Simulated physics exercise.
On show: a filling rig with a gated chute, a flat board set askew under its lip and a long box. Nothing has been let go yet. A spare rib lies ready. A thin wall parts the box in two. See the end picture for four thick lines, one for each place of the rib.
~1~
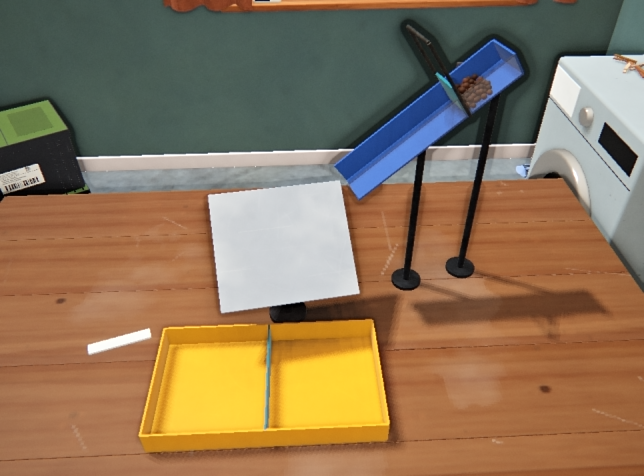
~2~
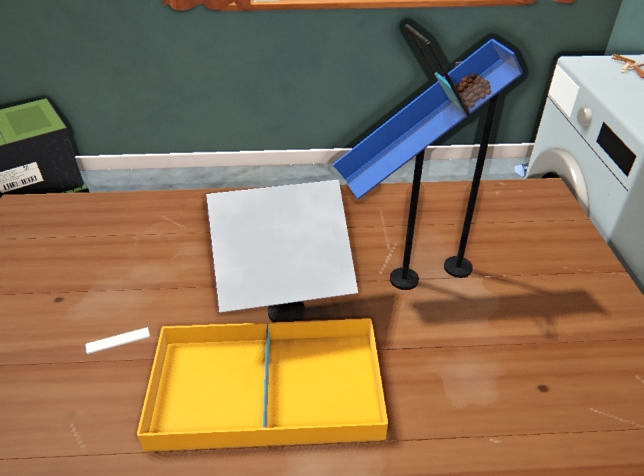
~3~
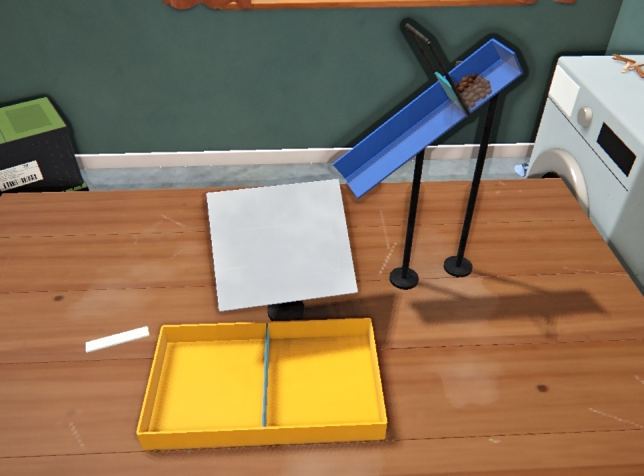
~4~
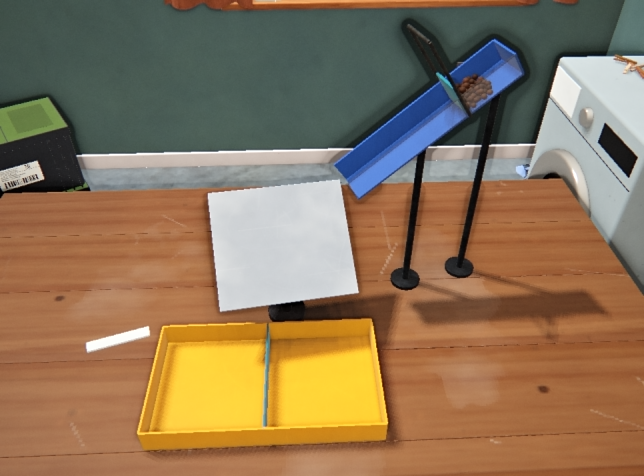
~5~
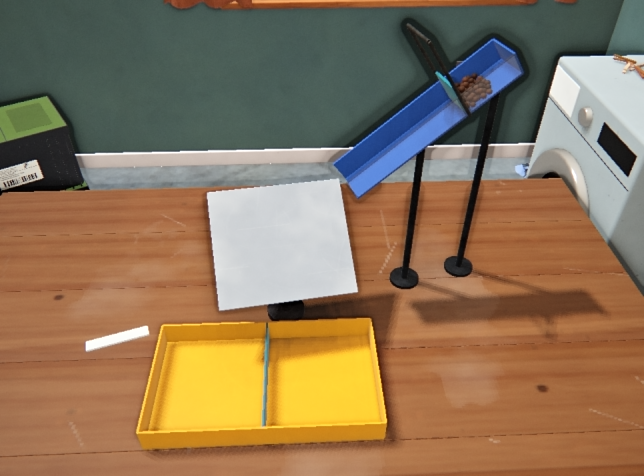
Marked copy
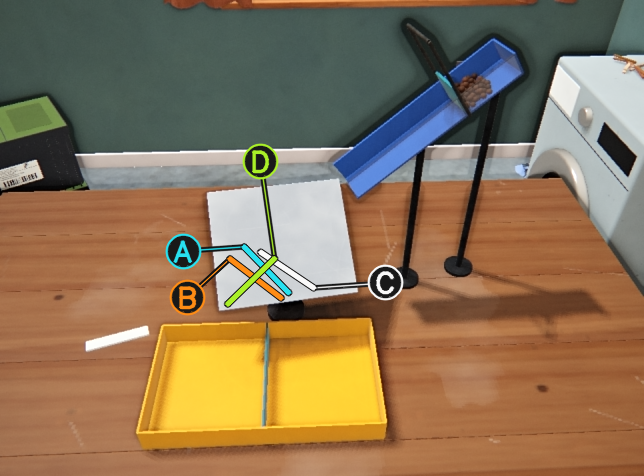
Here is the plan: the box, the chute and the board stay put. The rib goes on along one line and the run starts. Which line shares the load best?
D is best.
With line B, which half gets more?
The right half.
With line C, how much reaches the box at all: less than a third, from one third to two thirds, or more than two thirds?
It is more than two thirds.
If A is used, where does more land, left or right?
Right.
On the marked copy, line A from (244, 246) to (288, 292); line B from (229, 258) to (281, 298); line C from (260, 252) to (313, 287); line D from (274, 258) to (227, 304).
With A, of what is caught, only a few in the left half, all but a few in the right.
With B, of what is caught, only a few in the left half, all but a few in the right.
With C, of what is caught, only a few in the left half, all but a few in the right.
With D, of what is caught, close to half in the left half, close to half in the right.
